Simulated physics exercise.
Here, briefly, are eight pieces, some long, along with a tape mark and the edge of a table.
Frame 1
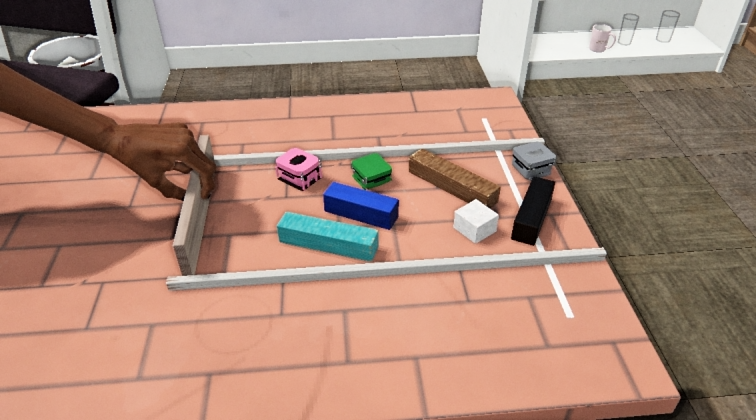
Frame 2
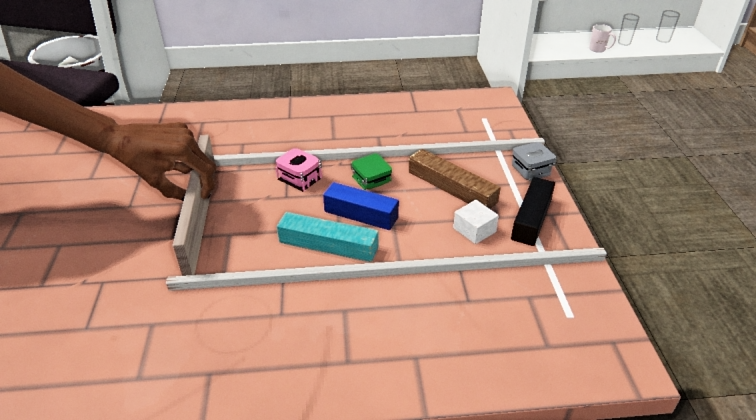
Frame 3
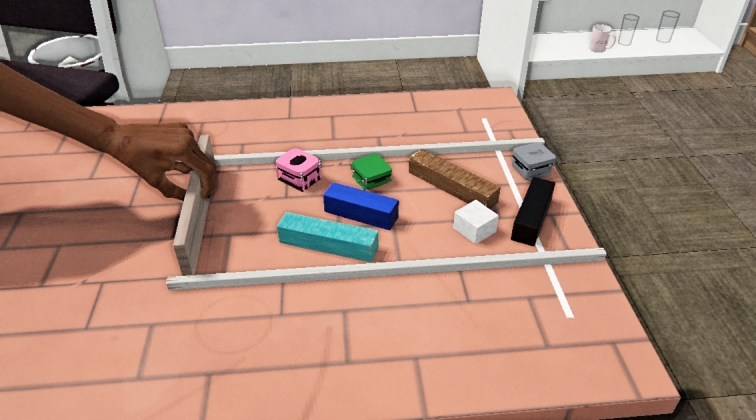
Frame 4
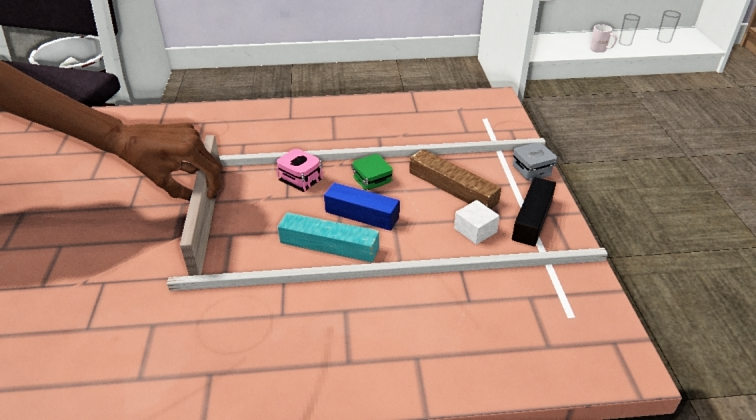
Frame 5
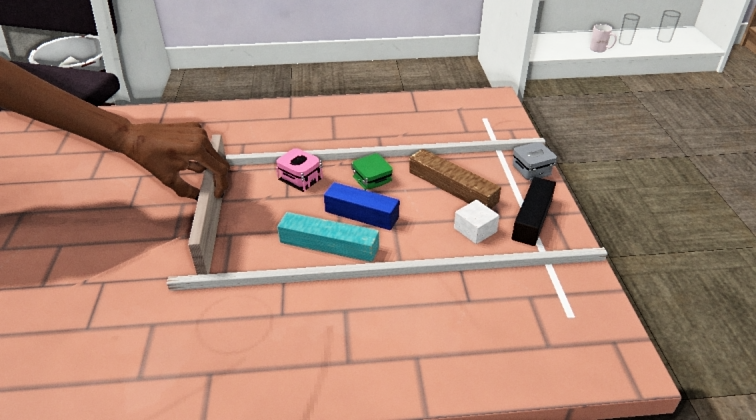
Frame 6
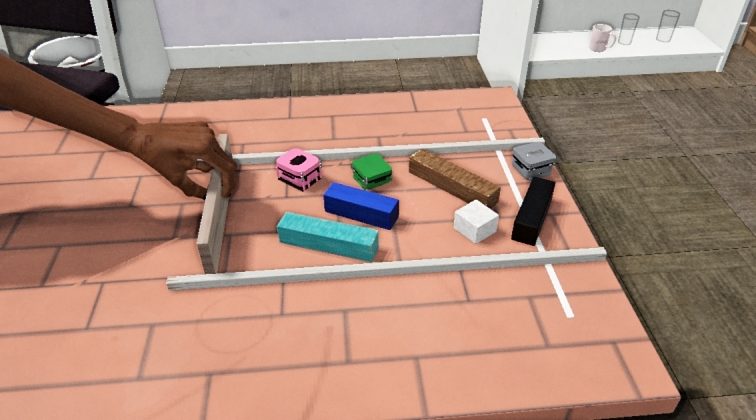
A pinkish wood-plank table in a room with grey flooring is seen from above at an angle, the view staying fixed. Between two pale rails lie pink and green cases, blue and turquoise bars, a brown bar, and a white block, with a black stick and grey case near a white tape line at right. A hand at left slides an upright board slightly rightward, while the pieces stay still.
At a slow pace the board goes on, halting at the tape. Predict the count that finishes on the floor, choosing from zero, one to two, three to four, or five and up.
The count on the floor is three to four.
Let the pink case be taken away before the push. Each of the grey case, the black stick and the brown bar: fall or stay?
The grey case: Drops. The black stick: Drops. The brown bar: Remains.
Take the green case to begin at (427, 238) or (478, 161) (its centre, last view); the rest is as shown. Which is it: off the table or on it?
So in the first try it ends up below, and in the second it ends up below.
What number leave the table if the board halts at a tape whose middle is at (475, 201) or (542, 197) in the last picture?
The counts would come to 1 and 5.
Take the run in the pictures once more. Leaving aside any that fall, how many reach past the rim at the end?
Overhanging: 3.
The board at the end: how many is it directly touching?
The number is 3.
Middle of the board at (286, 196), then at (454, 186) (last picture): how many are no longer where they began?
At the first spot 2, then 8.
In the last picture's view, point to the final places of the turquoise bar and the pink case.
Final positions: Near (582, 227); near (524, 165).
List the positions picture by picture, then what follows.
In the first picture, grey case (533, 162); black stick (534, 210); white block (476, 221); board (197, 201); tape (519, 199).
In the second picture, black stick (534, 210); brown bar (453, 179).
In the third picture, white block (476, 222); turquoise bar (328, 237).
In the fourth picture, grey case (533, 162); green case (373, 173).
In the fifth picture, black stick (534, 210); pink case (299, 170).
In the sixth picture, grey case (533, 162); black stick (534, 210); white block (476, 222); board (218, 200); tape (519, 198).
Early on, none off yet; grey case at rest near (533, 162); black stick at rest near (534, 210); white block at rest near (476, 222).
A while later, none off yet; grey case at rest near (533, 162); black stick at rest near (534, 210); white block travelled a little near (487, 221).
Further along, none off yet; grey case travelled about its own width near (560, 162); black stick leaning a little near (592, 206); white block travelled well along near (565, 216).
Finally, the number that fall off is three or four; lost, brown bar, white block, black stick and grey case.
